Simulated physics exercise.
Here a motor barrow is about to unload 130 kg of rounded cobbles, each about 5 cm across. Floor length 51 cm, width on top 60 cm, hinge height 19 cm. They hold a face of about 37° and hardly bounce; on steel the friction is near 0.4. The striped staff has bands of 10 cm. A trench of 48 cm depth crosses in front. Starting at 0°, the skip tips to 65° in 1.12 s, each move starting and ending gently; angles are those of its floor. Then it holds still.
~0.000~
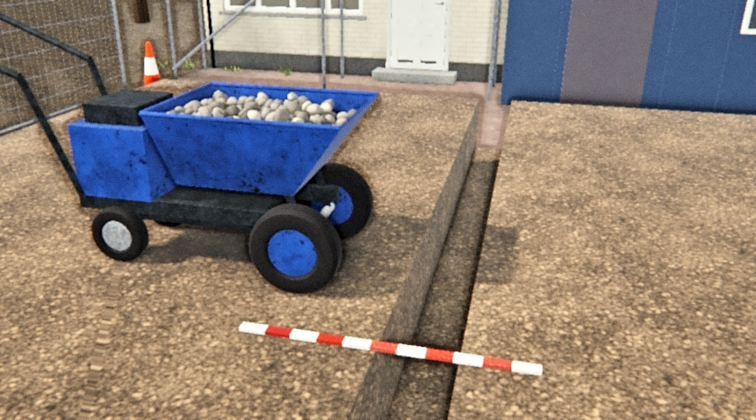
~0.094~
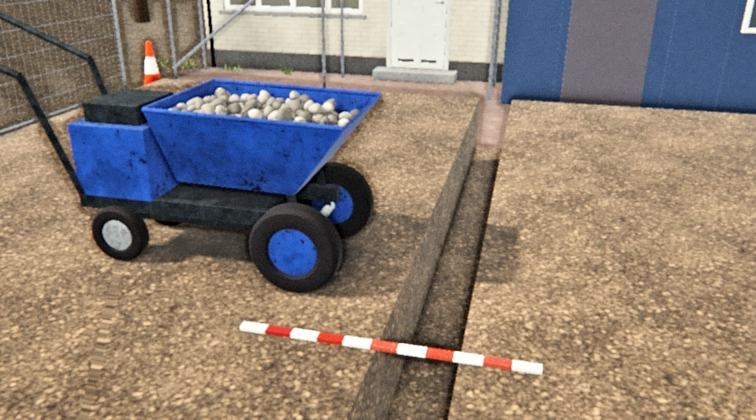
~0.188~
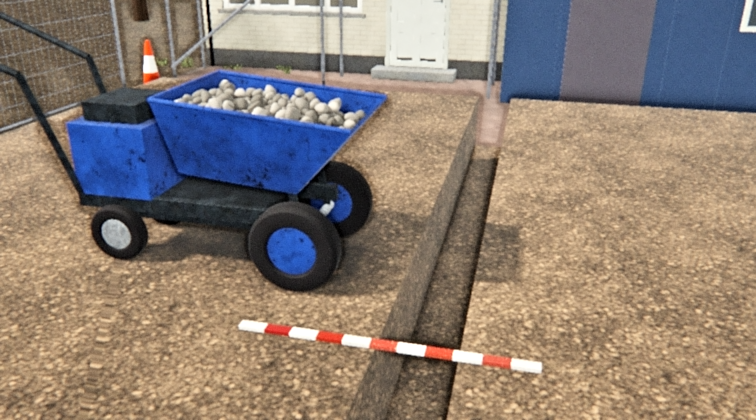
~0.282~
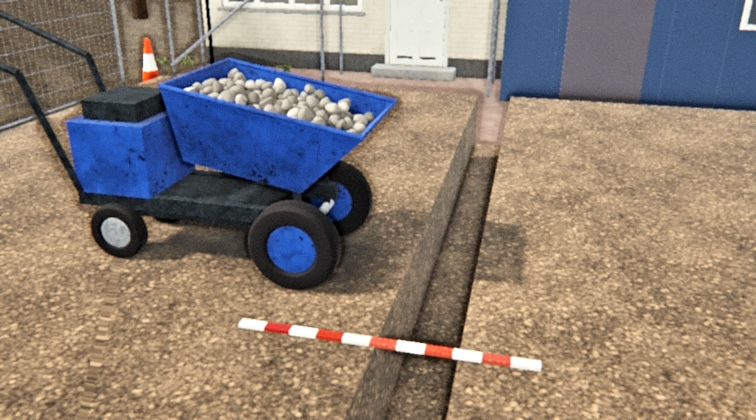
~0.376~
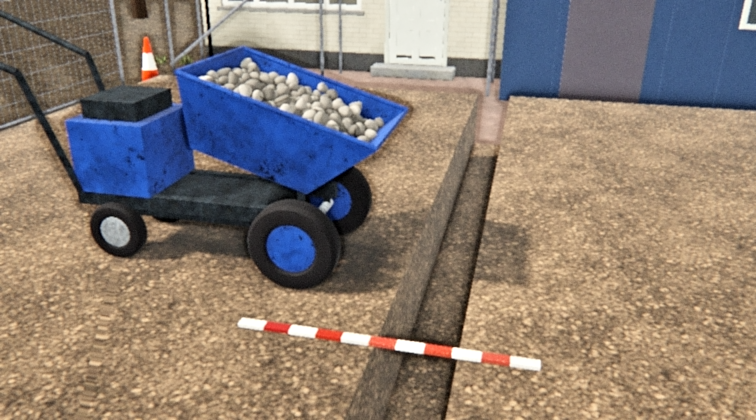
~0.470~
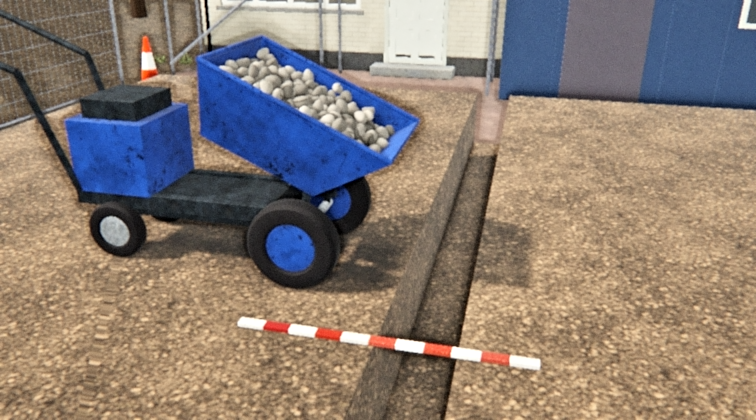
At first, a blue motor barrow loaded with rounded grey and white stones stands on brown ground beside a narrow trench, its skip level above a red-and-white striped staff. Then the skip's left end rises steadily, slanting the load down toward the right, while the wheels stay in place.
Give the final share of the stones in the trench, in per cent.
About 50 per cent.
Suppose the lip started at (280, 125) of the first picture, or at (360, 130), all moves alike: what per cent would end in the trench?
About 85 and 35 per cent.
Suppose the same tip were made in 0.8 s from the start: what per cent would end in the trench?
It would be near 45 per cent.
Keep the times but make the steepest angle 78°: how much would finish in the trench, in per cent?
It would be near 55 per cent.
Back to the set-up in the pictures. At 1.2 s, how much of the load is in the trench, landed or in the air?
Some 10 per cent.
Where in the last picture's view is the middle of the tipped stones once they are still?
Near (464, 331).
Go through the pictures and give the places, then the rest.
Lip at (339, 129), floor tilted 0°, highest stones at (265, 104), in the first picture.
Lip at (343, 129), floor tilted 1°, highest stones at (260, 102); the stones move at 0.2 m/s on average, in the second picture.
Lip at (350, 133), floor tilted 5°, highest stones at (235, 93); the stones move at 0.4 m/s on average, in the third picture.
Lip at (363, 139), floor tilted 10°, highest stones at (237, 82); the stones move at 0.6 m/s on average, in the fourth picture.
The skip is at 17°, its lip at (377, 149); the top of the load is at (251, 73); the stones move at 0.7 m/s on average, in the fifth picture.
The skip is at 25°, its lip at (391, 163); the top of the load is at (264, 65); the stones move at 0.7 m/s on average, in the sixth picture.
After 0.8 s the floor is at 55°; 100 % in the skip; the foremost stones are at (429, 199).
After 1.2 s the floor is at 65°; 74 % in the skip, 8 % in the trench, 18 % past the trench; the foremost stones are at (539, 280).
After 1.6 s the floor is at 65°; 46 % in the skip, 16 % in the trench, 38 % past the trench; the foremost stones are at (653, 281).
After 3.5 s the floor is at 65°; 9 % in the skip, 50 % in the trench, 41 % past the trench; the foremost stones are past the picture's edge.
